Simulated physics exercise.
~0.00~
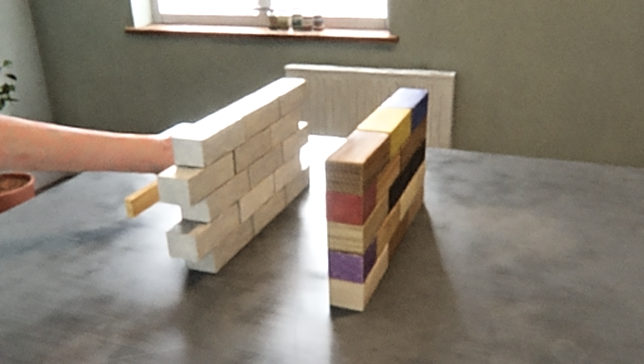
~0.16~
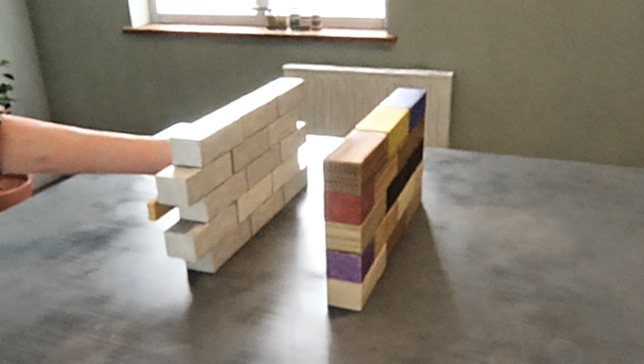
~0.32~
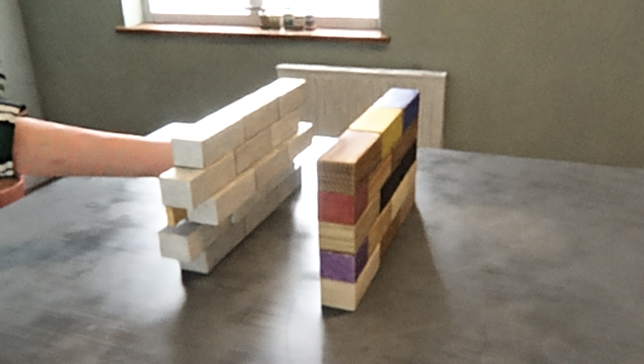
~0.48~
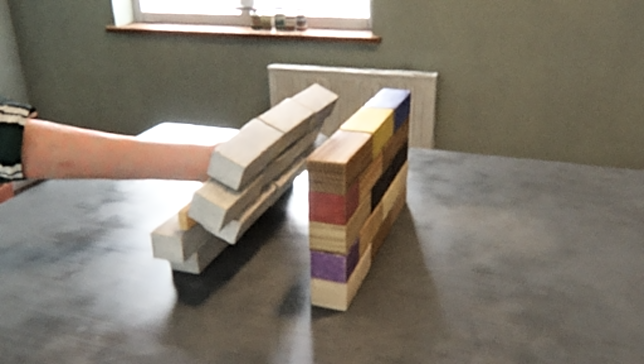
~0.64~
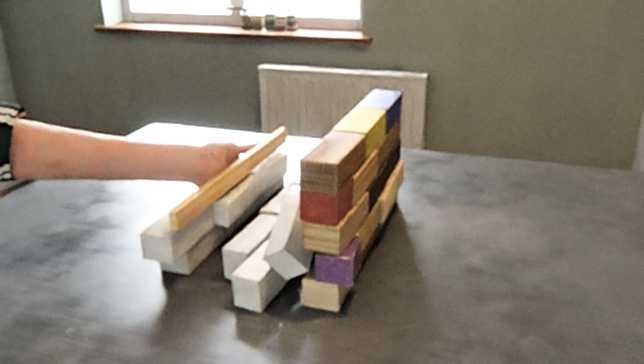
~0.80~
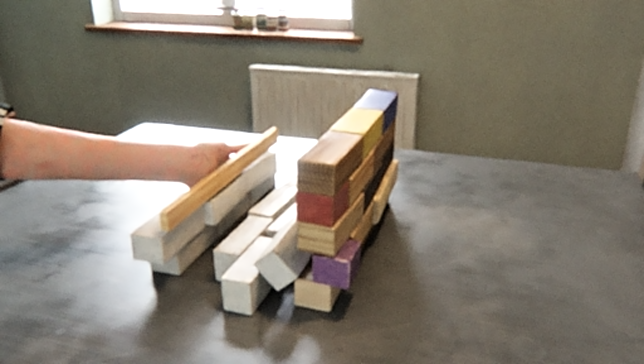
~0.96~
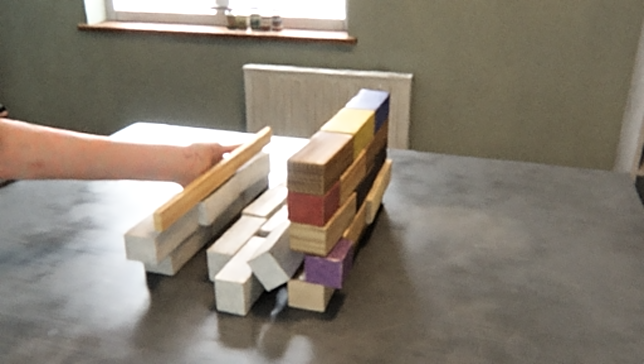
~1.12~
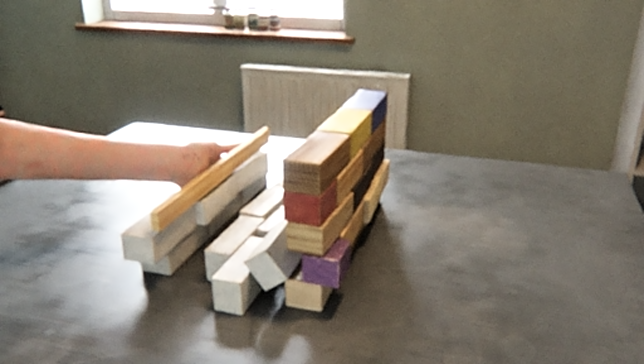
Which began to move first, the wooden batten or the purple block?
The wooden batten moved first. The purple block only shifted later, once the pale blocks had fallen against the coloured wall.
